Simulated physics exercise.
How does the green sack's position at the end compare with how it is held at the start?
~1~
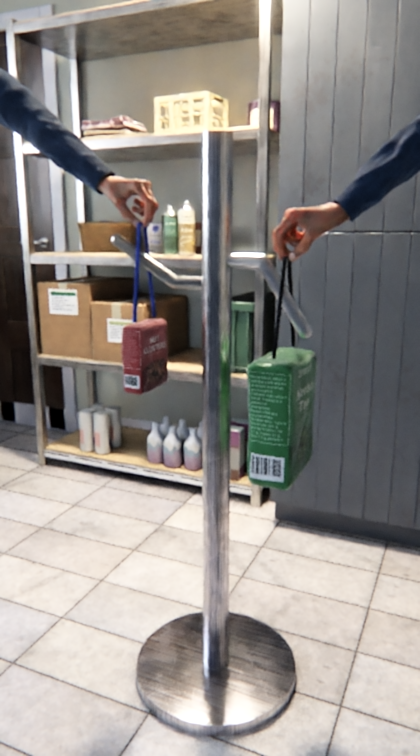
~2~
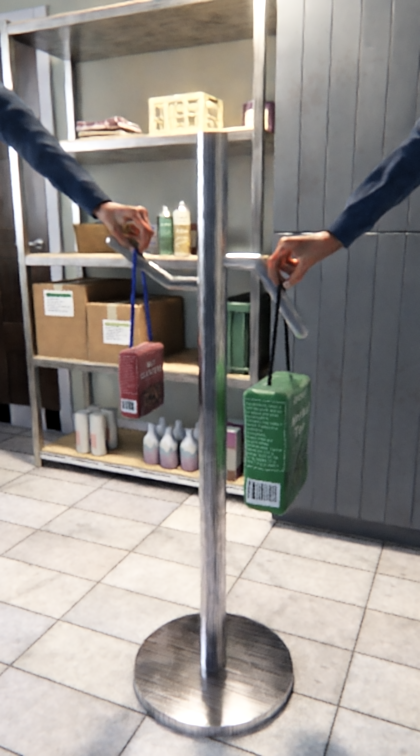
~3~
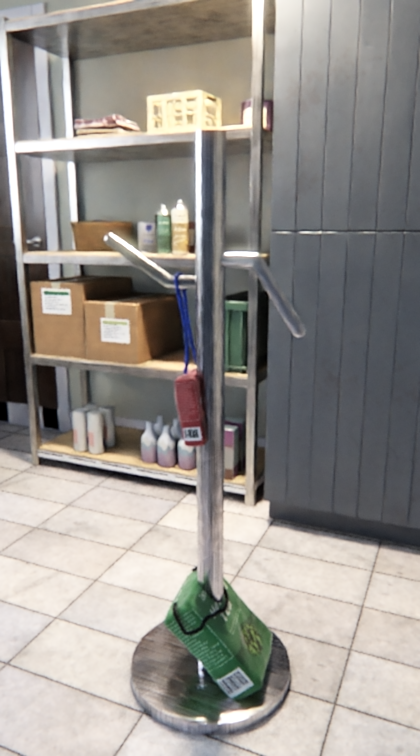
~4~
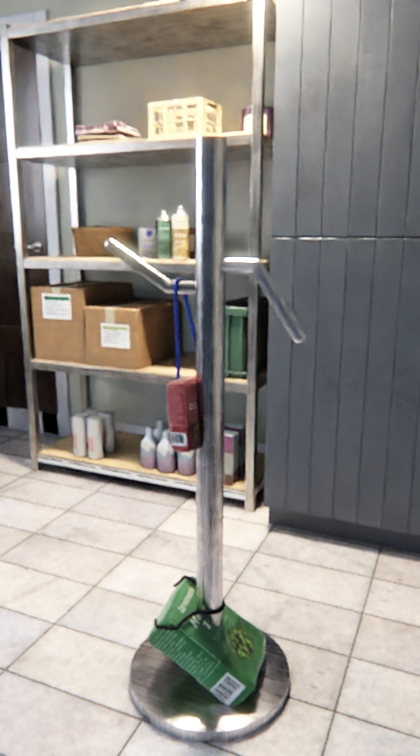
At the start the green sack hangs upright from a hand by its loop, but at the end it is leaning at a tilt against the pole on the base of the stand.
